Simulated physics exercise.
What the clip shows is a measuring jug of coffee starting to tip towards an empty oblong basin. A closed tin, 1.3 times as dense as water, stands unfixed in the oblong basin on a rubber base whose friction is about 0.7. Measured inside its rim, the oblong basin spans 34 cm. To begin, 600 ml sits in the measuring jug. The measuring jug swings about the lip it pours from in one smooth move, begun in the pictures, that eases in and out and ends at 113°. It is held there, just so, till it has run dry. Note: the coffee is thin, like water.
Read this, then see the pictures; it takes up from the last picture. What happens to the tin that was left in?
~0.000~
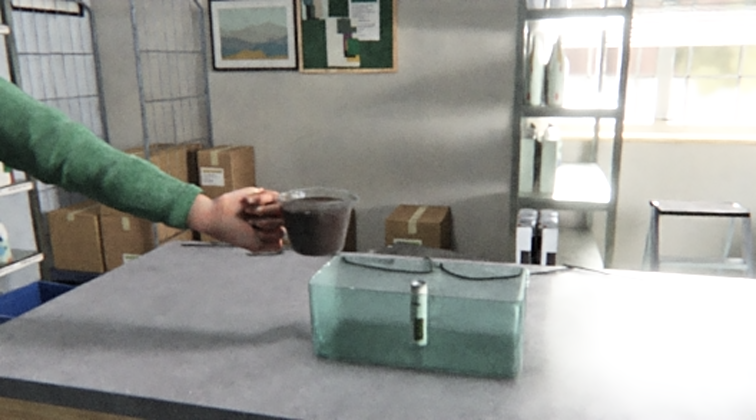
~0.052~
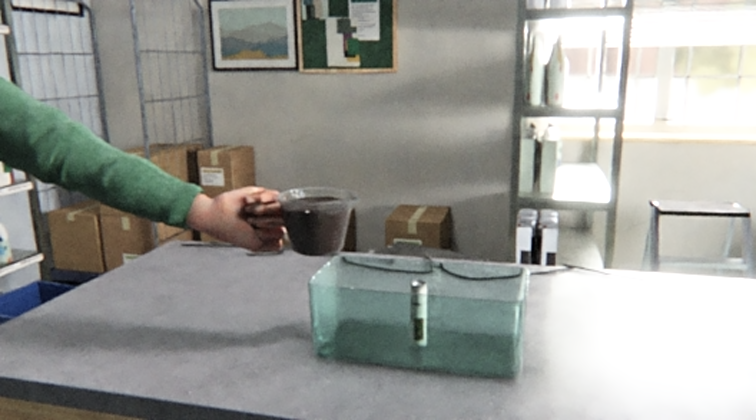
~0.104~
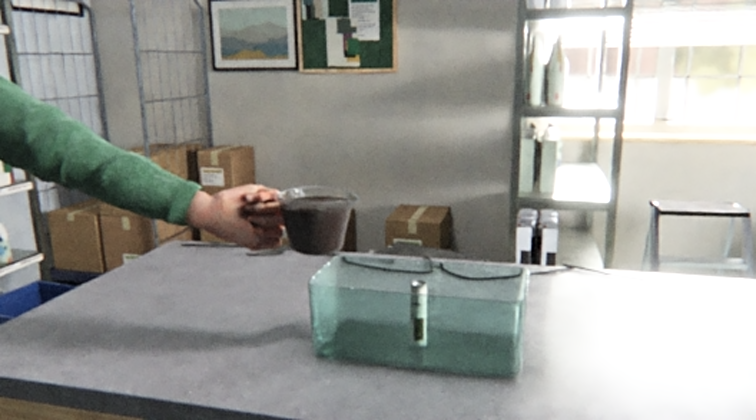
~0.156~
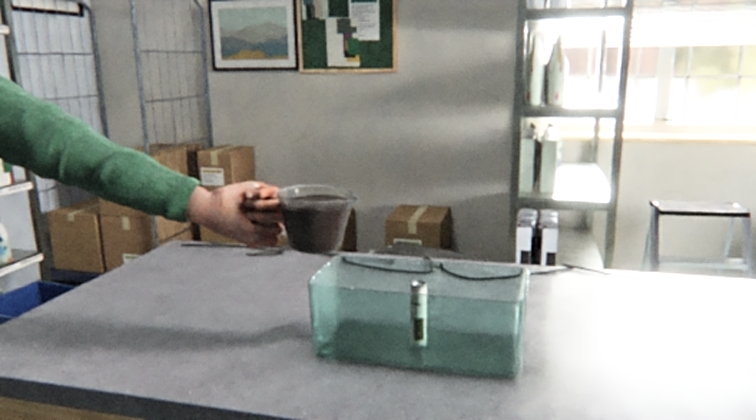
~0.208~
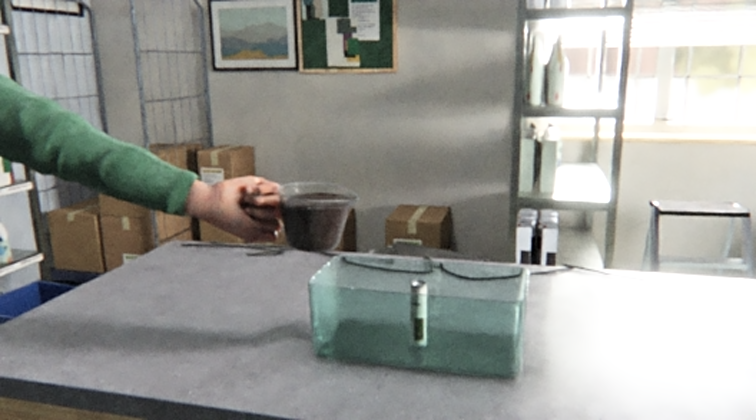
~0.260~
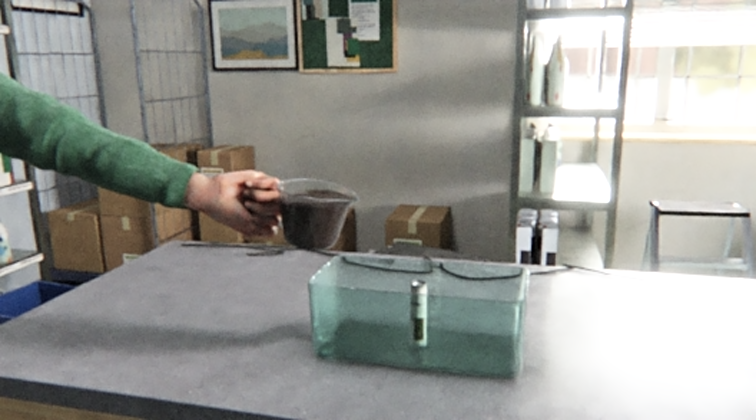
It is knocked down.
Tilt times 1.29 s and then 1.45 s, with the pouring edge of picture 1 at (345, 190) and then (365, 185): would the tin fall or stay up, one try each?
The tin overturns the first time and stays vertical the second time.
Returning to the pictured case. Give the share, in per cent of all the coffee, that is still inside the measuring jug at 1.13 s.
7 per cent or so.
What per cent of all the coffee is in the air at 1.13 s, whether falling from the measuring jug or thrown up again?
About 18 % of the total.
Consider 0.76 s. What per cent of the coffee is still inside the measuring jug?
Roughly 66 %.
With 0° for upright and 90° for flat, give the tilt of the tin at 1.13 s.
I'd put it at close to 90 degrees off upright.
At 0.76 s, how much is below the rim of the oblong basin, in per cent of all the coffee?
At that time the basin holds about 10 per cent of the liquid.
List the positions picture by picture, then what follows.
In the first picture, it leans 0°; its right rim is at (359, 199); the coffee meets the walls at (286, 202) and (351, 205); the oblong basin's rim runs from (322, 270) to (527, 286); the tin's top is at (418, 286).
In the second picture, it leans 0°; its right rim is at (359, 199); the coffee meets the walls at (286, 202) and (350, 205).
In the third picture, it leans 1°; its right rim is at (359, 199); the coffee meets the walls at (286, 201) and (351, 204).
In the fourth picture, it leans 3°; its right rim is at (359, 199); the coffee meets the walls at (286, 200) and (351, 203).
In the fifth picture, it leans 6°; its right rim is at (359, 199); the coffee meets the walls at (286, 198) and (351, 201).
In the sixth picture, it leans 9°; its right rim is at (359, 199); the coffee meets the walls at (286, 196) and (352, 200).
By 0.76 s the tilt is 62° and 66 per cent is still to pour; the tin stands where it began.
By 1.13 s the tilt is 101° and 7 per cent is still to pour; the tin lies on its side.
By 1.52 s the tilt is 113° and 0 per cent is still to pour; the tin lies on its side.
By 1.94 s the tilt is 113° and 0 per cent is still to pour; the tin lies on its side.
At rest the tin lies on its side.
